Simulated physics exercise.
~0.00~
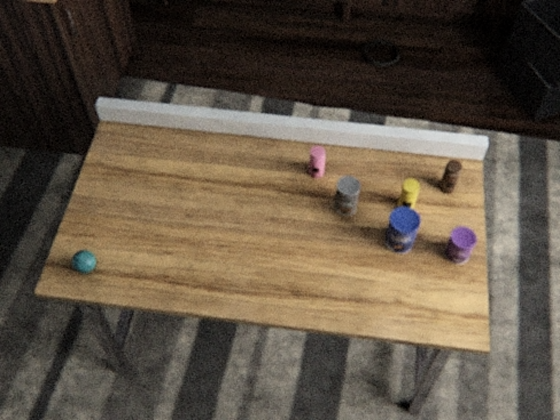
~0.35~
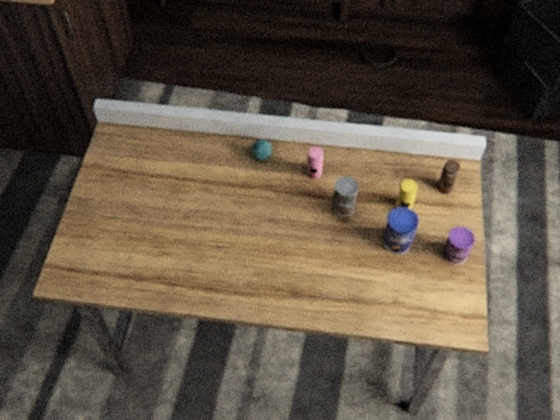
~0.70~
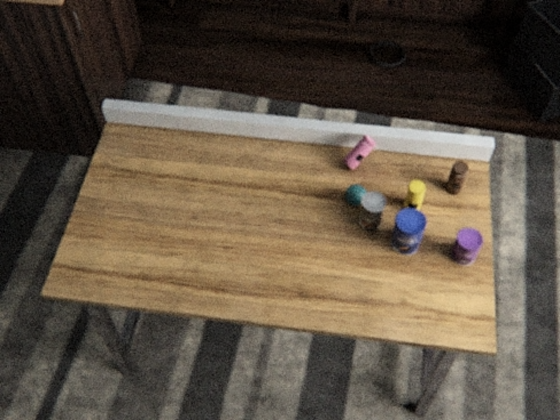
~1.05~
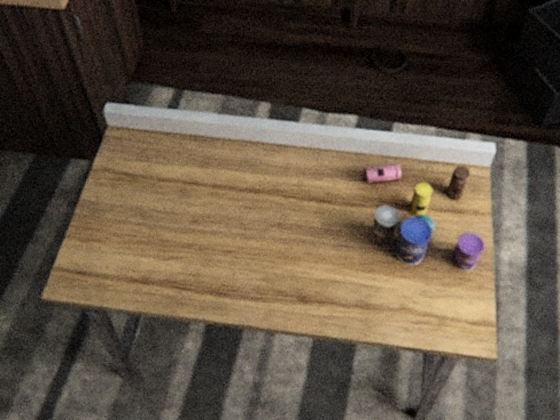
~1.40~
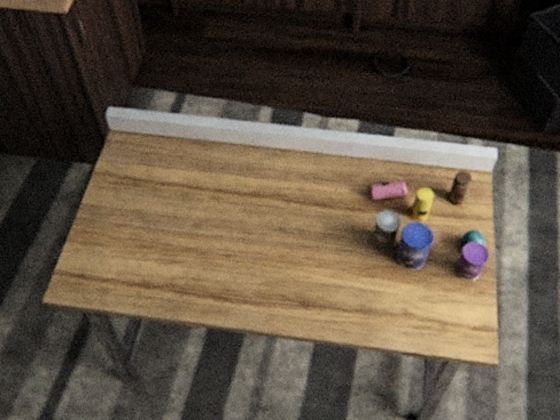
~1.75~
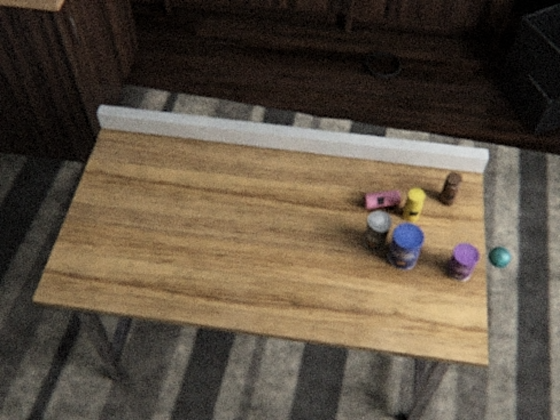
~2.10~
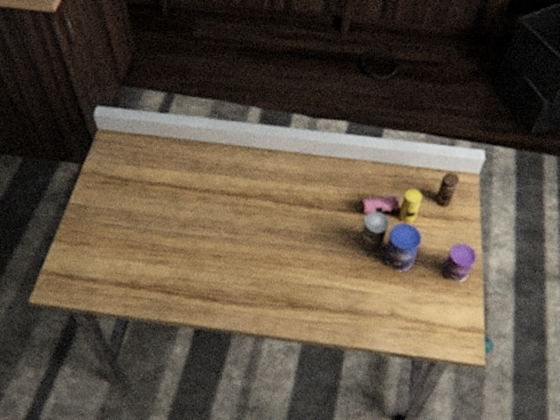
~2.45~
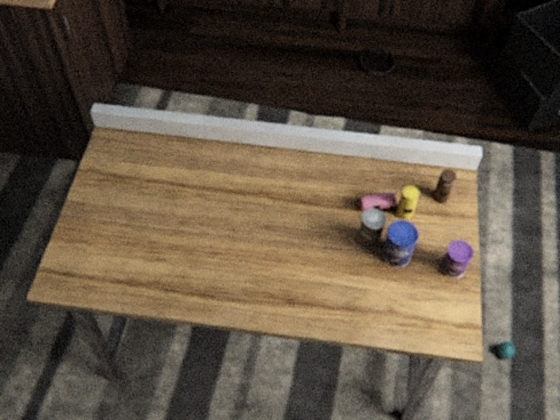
A turquoise ball crosses a wooden table to the back rail, rebounds rightward, knocks over a pink shaker and nudges a grey tin, then passes the other containers and drops off the right edge to the floor, leaving the brown shaker and the rest standing.
